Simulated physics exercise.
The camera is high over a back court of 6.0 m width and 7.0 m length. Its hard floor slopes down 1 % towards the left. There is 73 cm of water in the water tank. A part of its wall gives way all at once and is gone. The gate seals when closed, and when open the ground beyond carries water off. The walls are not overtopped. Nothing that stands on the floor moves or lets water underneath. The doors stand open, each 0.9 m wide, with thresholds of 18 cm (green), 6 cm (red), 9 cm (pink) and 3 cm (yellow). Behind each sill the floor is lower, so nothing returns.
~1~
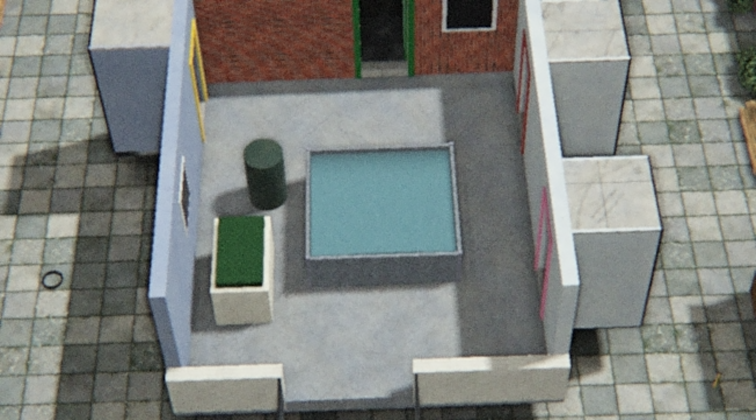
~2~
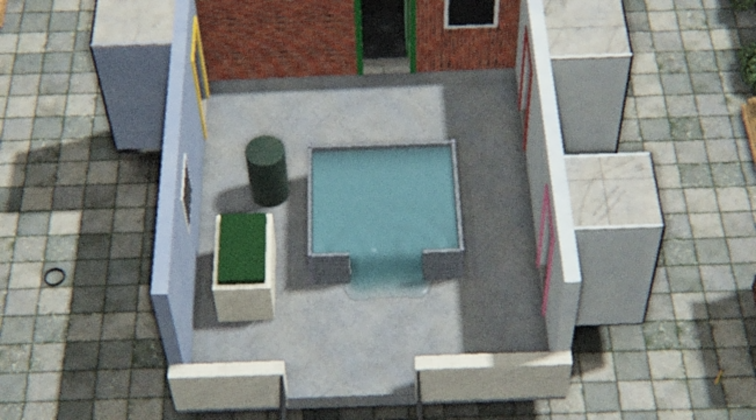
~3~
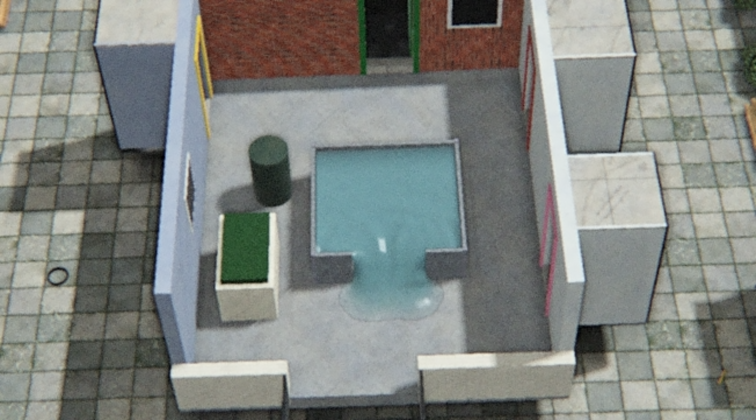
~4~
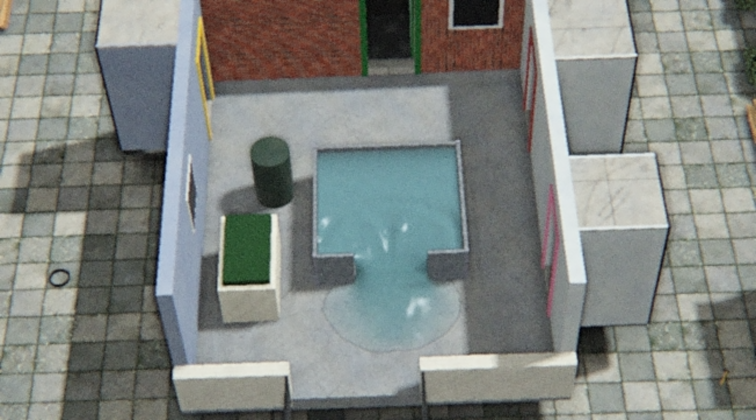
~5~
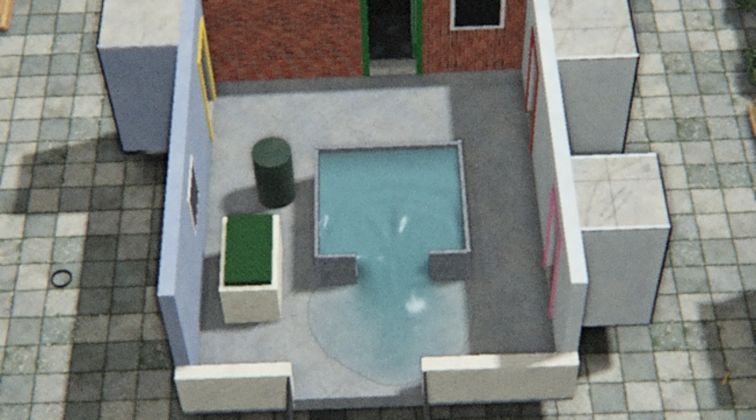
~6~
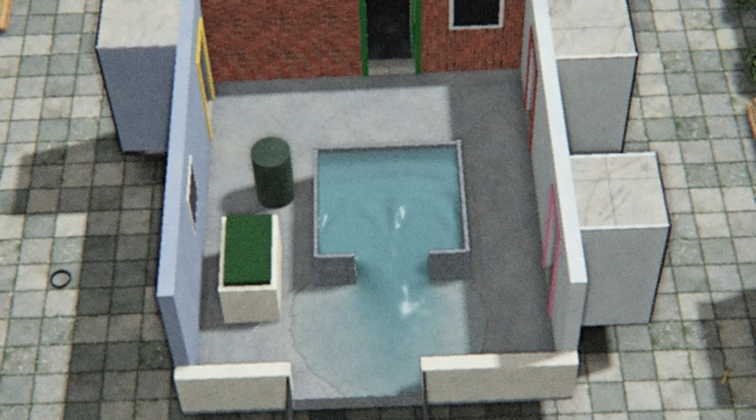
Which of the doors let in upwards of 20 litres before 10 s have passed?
Door by door: At the green door it does not reach the limit; at the red door it does not reach the limit; at the pink door it keeps below the limit; at the yellow door it keeps below the limit.
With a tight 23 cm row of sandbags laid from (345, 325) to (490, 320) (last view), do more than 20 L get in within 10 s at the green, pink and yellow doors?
Against that limit: Green under, pink past it, yellow above.
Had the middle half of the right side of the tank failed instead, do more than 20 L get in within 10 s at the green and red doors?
Against that limit: Green under, red past it.
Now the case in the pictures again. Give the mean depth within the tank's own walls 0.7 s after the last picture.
Roughly 53 cm on average.
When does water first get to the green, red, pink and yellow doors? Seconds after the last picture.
Arrival: Green 4.5 s, red 3.0 s, pink 1.4 s, yellow 5.0 s.
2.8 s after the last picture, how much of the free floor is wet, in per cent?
Near 45 per cent is wet.
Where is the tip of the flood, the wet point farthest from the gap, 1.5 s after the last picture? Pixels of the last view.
Around (197, 391).
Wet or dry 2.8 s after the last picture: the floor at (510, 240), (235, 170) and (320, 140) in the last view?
In turn: Wet, still dry, not reached.
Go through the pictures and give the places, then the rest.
The first frame shows the water tank at (382, 203) is whole and still, 73 cm deep.
In the second frame, water pours out at (386, 271) and has run 0.7 m, to (426, 287); typically 8 cm deep outside, 73 cm at the water tank's back.
In the third frame, the front is at (431, 309), 1.0 m from the gap at (390, 272); 1.0 m2 of floor is under water; 73 cm left at the back of the water tank.
In the fourth frame, water pours out at (391, 273) and has run 1.4 m, to (381, 349); typically 9 cm deep outside, 73 cm at the water tank's back.
In the fifth frame, water pours out at (393, 273) and has run 2.0 m, to a hidden place; typically 7 cm deep outside, 72 cm at the water tank's back.
In the sixth frame, water pours out at (392, 272) and has run 2.4 m, to a hidden place; typically 6 cm deep outside, 66 cm at the water tank's back.
Then, 0.7 s after the last picture water covers 25 % of the floor and is deepest (40 cm) near (390, 292); green door not reached, red door not reached, pink door not reached, yellow door not reached.
Then, 1.5 s after the last picture water covers 25 % of the floor and is deepest (40 cm) near (548, 375); green door not reached, red door not reached, pink door 5 cm at the sill, 0 L in, yellow door not reached.
Then, 2.8 s after the last picture water covers 45 % of the floor and is deepest (27 cm) near (537, 376); green door not reached, red door not reached, pink door 10 cm at the sill, 0 L in, yellow door not reached.
Then, 5.3 s after the last picture water covers 65 % of the floor and is deepest (17 cm) near (427, 371); green door 5 cm at the sill, 0 L in, red door 4 cm at the sill, 0 L in, pink door 8 cm at the sill, 2 L in, yellow door 1 cm at the sill, 0 L in.
Then, 9.3 s after the last picture water covers 90 % of the floor and is deepest (10 cm) near (438, 380); green door 5 cm at the sill, 0 L in, red door 5 cm at the sill, 0 L in, pink door 4 cm at the sill, 2 L in, yellow door 9 cm at the sill, 7 L in.
